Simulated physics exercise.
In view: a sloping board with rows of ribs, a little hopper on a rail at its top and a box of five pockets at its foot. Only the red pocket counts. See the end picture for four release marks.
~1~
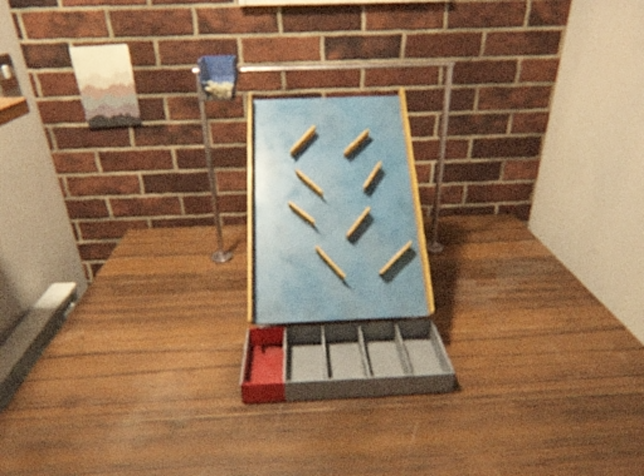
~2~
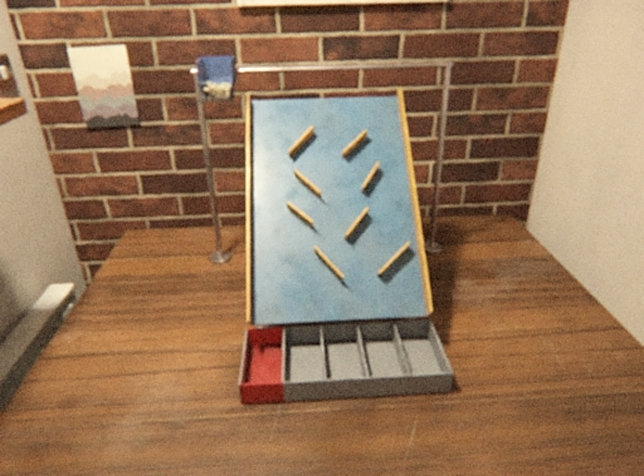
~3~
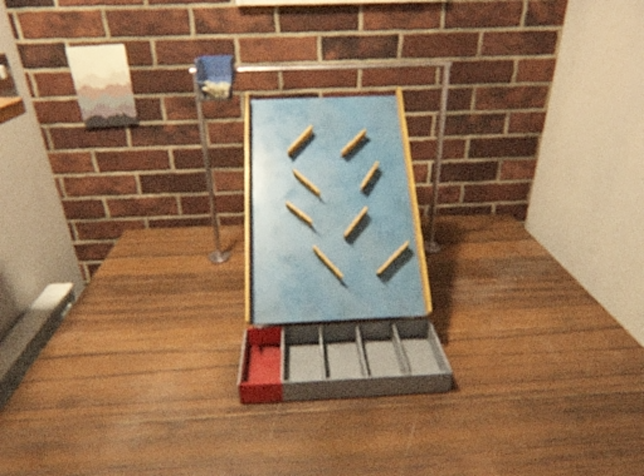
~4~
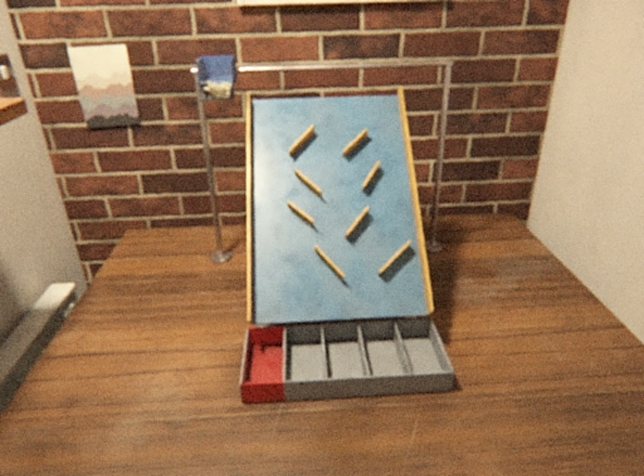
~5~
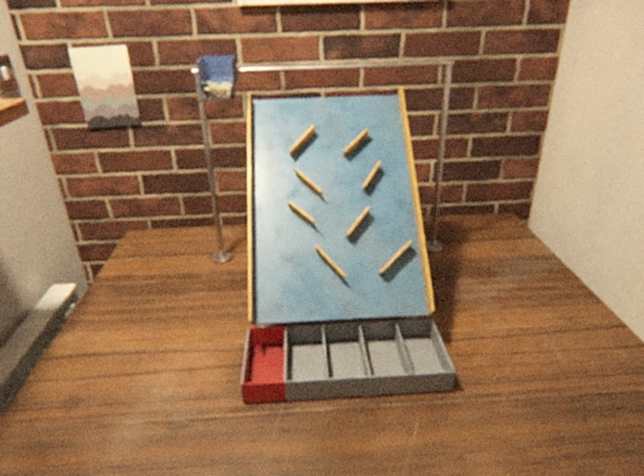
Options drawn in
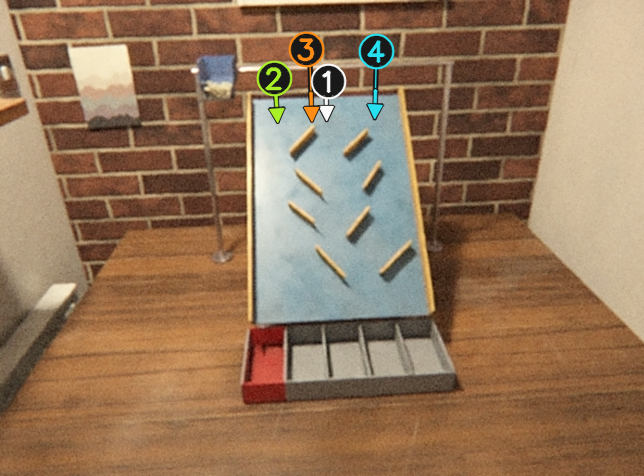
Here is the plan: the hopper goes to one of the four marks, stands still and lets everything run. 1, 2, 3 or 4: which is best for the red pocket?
2 works best here.
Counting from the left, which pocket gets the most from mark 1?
The fourth from the left.
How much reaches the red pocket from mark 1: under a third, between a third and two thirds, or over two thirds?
Under a third.
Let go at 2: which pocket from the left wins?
The first.
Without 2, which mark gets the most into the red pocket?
Mark 3.
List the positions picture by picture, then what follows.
Hopper (220, 91), white beans, door shut, in the first picture.
Ribs (289, 151) to (313, 126), (343, 152) to (367, 129), (294, 170) to (321, 193), in the second picture.
Ribs (362, 187) to (378, 161), (286, 202) to (312, 221), (345, 234) to (367, 207), in the third picture.
Ribs (315, 246) to (344, 276), (380, 272) to (411, 241), in the fourth picture.
Red pocket (264, 391), number 1 of 5 from the left, in the fifth picture.
On the marked copy, mark 1 meets the board at (326, 115); mark 2 meets the board at (277, 117); mark 3 meets the board at (311, 116); mark 4 meets the board at (374, 113).
Choosing 1, about a tenth in the red pocket, almost all in other pockets.
Choosing 2, almost all in the red pocket, just a few in other pockets.
Choosing 3, roughly half in the red pocket, roughly half in other pockets.
Choosing 4, not one piece in the red pocket, almost all in other pockets, about a tenth held on the board.
